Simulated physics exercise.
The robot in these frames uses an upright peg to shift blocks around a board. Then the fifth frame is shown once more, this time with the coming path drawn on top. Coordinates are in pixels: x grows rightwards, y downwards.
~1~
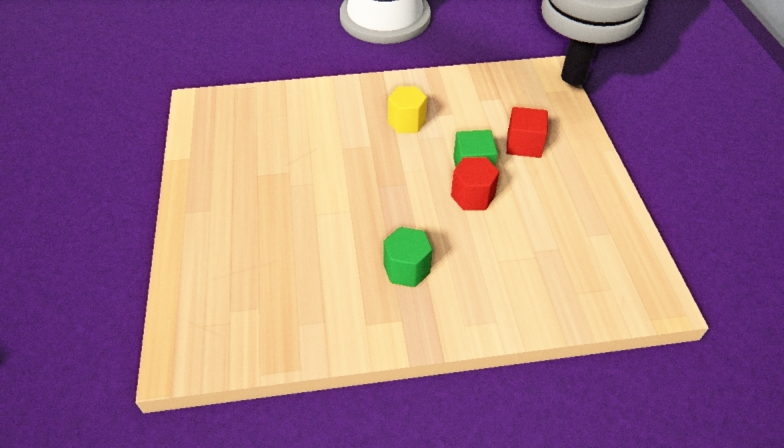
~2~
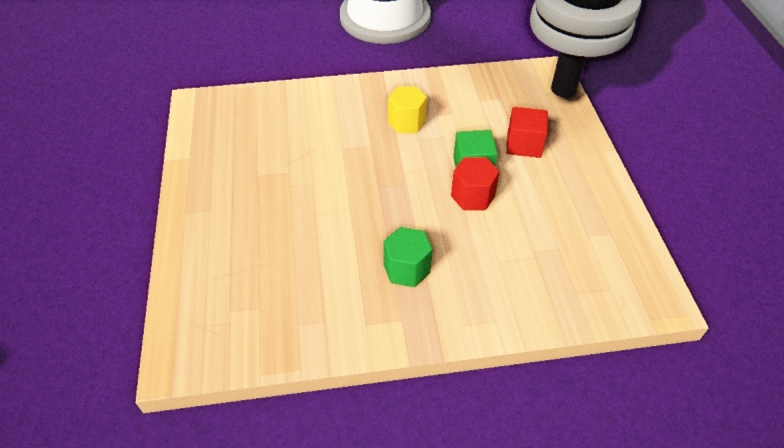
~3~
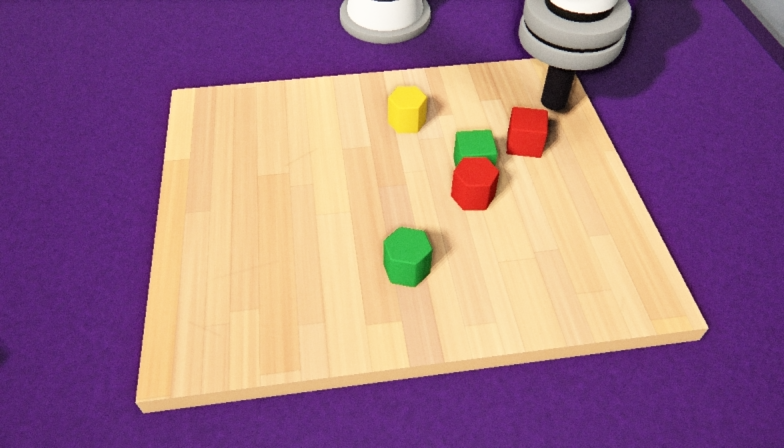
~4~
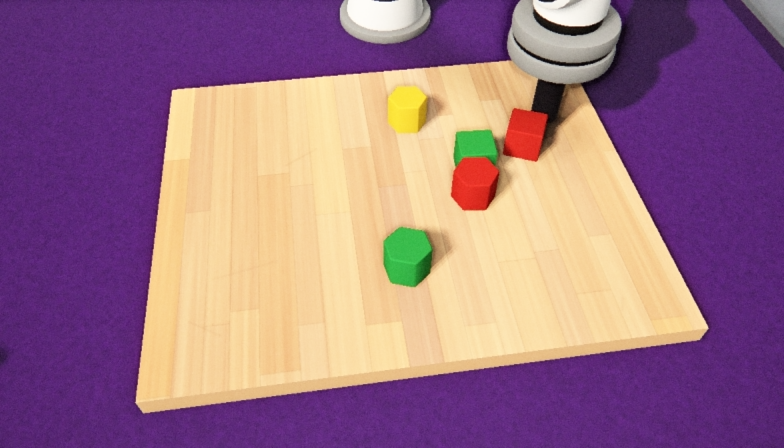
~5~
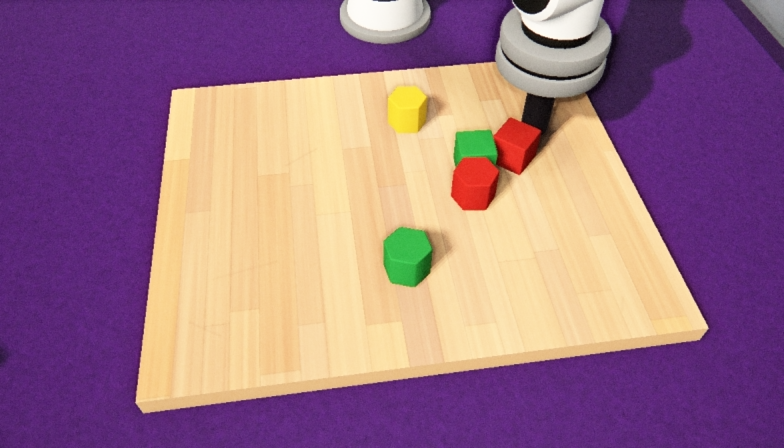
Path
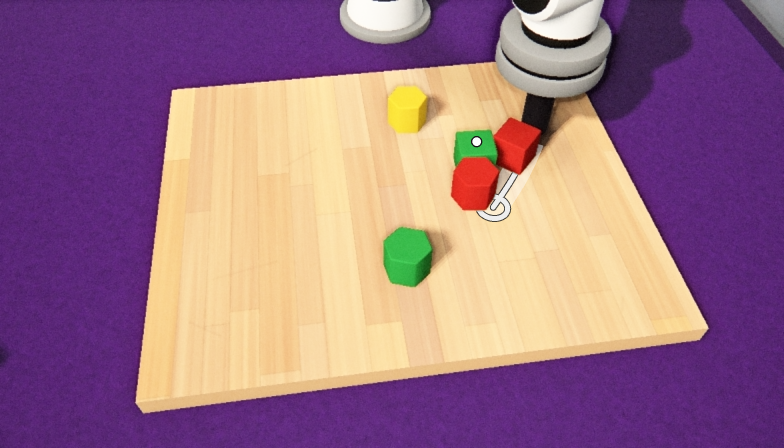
Robot peg moving down and left across a wooden board, nudging the red square block toward the green square block.
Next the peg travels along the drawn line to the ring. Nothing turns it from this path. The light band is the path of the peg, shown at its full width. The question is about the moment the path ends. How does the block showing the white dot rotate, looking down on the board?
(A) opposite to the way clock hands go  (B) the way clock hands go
The answer is B.
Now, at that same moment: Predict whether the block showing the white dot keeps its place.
That block moves.
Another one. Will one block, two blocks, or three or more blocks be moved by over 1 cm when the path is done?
3 or more.
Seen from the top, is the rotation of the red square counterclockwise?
Short answer: No.
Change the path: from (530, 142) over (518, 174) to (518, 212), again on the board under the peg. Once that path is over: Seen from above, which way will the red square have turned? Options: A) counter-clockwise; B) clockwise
That would be B.
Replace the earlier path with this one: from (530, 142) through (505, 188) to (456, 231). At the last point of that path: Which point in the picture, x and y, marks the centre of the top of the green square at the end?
It will end up at (435, 142).
The drawn path runs from (530, 142) over (515, 174) to (493, 207); the dot is on the green square.
On the path given first. One third of the way, peg at (524, 149); green square at (457, 145); red hexagonal block at (472, 174); red square at (496, 147), turned 45° clockwise.
Two thirds of the way, peg at (511, 172); green square at (443, 146), turned 20° clockwise; red hexagonal block at (454, 185), turned 40° anticlockwise; red square at (478, 160), turned 70° clockwise.
At the end, peg at (496, 193); green square at (439, 145), turned 30° clockwise; red hexagonal block at (448, 188), turned 50° anticlockwise; red square at (471, 162), turned 80° clockwise.
